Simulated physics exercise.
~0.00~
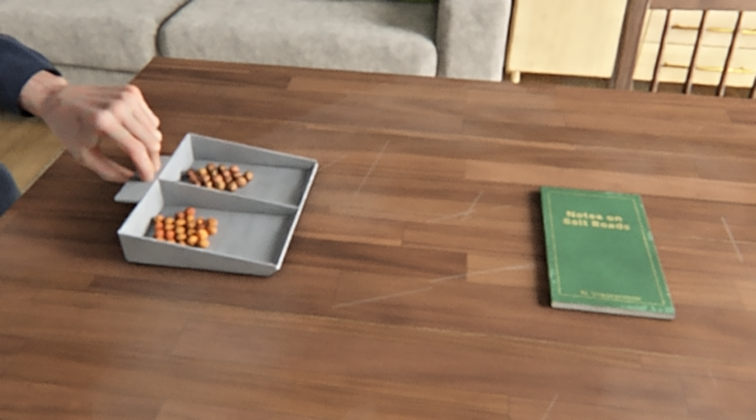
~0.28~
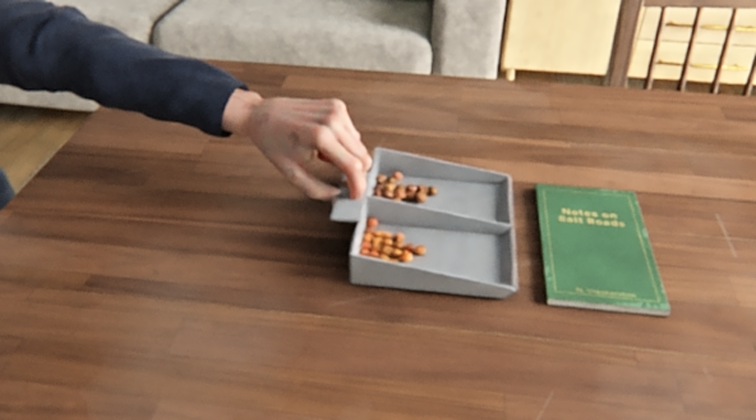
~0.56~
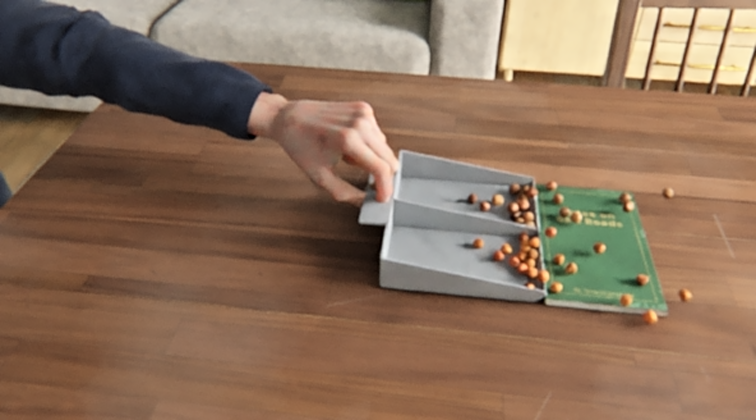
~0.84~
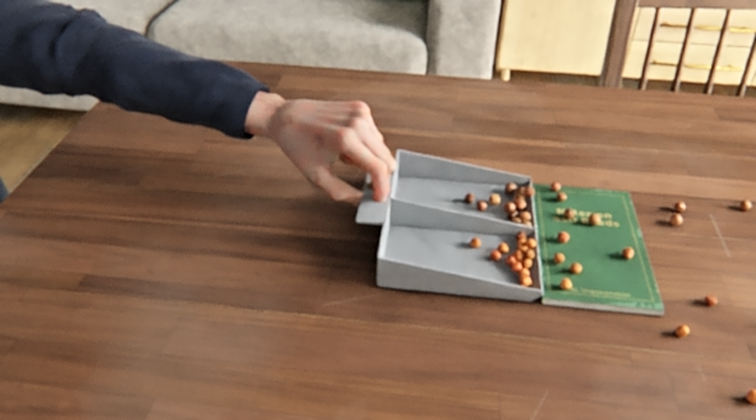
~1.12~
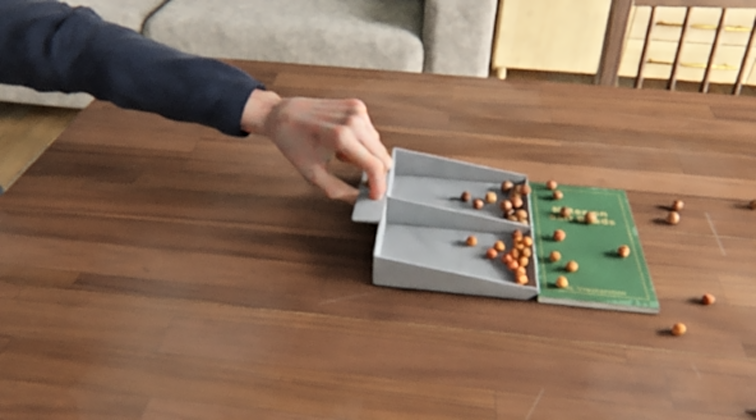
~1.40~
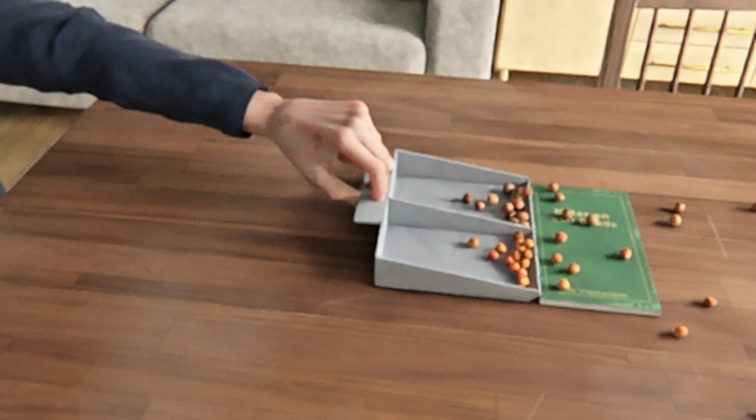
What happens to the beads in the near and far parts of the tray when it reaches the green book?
Both groups slide to the right, and each one throws some of its beads out past the low edge while the rest stay in the tray.
A grey two-part tray, seen from a little above across a brown wooden table, holds orange beads in its near part and darker brown ones in its far part. A hand in a dark blue sleeve grips the tab on its left end, and a green book lies to the right, with a pale sofa behind. The hand pushes the tray rightward until it stops against the book, which stays put. Beads from both parts slide forward, and some spill over the low right edge. At the end, several rest on the book and table, while most remain bunched inside.
